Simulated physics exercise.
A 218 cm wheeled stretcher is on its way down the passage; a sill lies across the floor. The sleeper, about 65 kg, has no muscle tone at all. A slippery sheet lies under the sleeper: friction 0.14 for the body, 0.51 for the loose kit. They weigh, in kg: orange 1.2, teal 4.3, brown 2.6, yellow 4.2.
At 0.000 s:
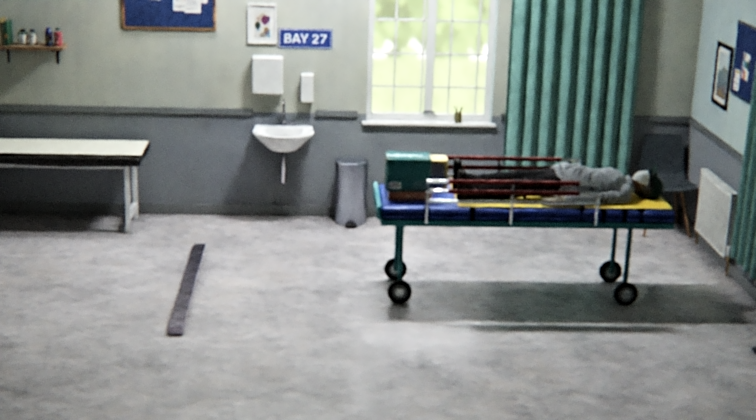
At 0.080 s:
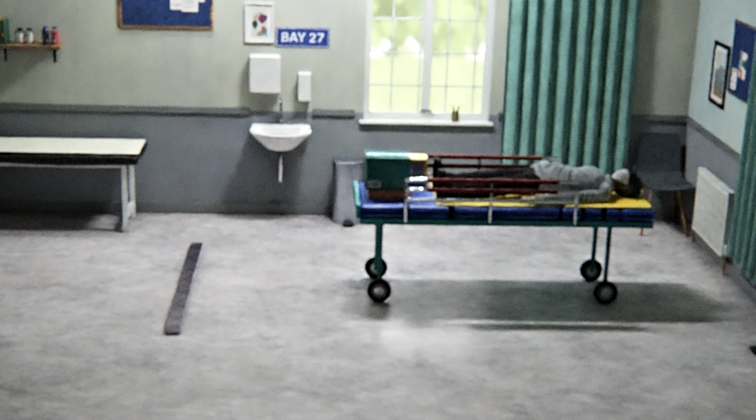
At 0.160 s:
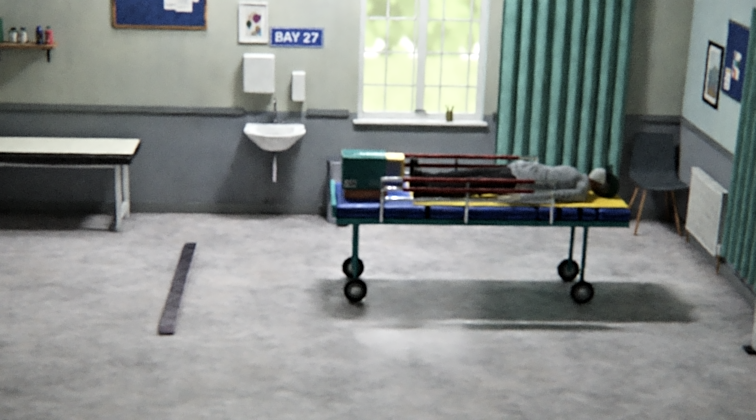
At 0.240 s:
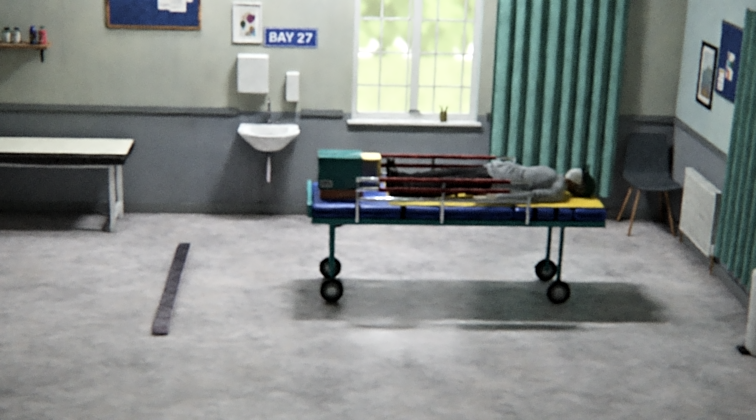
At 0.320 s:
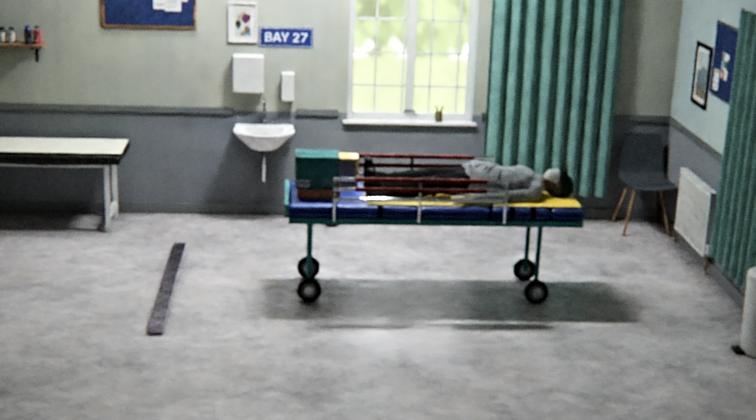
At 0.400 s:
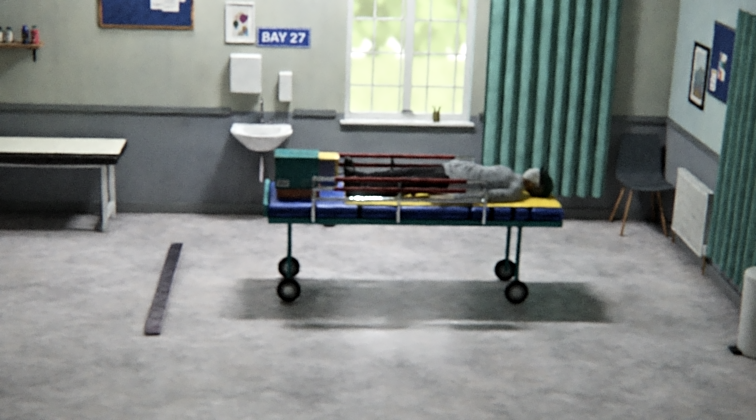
A wheeled stretcher carrying a limp figure and a teal case rolls left across the room.
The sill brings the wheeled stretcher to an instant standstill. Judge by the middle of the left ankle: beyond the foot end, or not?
This time the left ankle gets past the foot end.
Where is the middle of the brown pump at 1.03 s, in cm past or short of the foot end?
About 5 cm past it.
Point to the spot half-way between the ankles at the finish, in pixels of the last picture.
At about (127, 185).
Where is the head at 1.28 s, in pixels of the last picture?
Around (363, 182).
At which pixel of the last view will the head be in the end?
Around (313, 182).
It happens at 0.88 s.
After 1.03 s the left ankle is 45 cm short of the foot end, near (217, 189) in the last picture's view; the teal holdall 4 cm short of the foot end, tilted 5°.
After 1.28 s the left ankle is 14 cm short of the foot end, near (175, 189) in the last picture's view.
After 1.58 s the left ankle is 9 cm past the foot end, near (142, 190) in the last picture's view; the teal holdall 42 cm past the foot end, tilted 105°.
Final state at 2.3 s, orange folder drops off; teal holdall drops off; brown pump drops off; yellow monitor drops off; left ankle crosses the foot end.
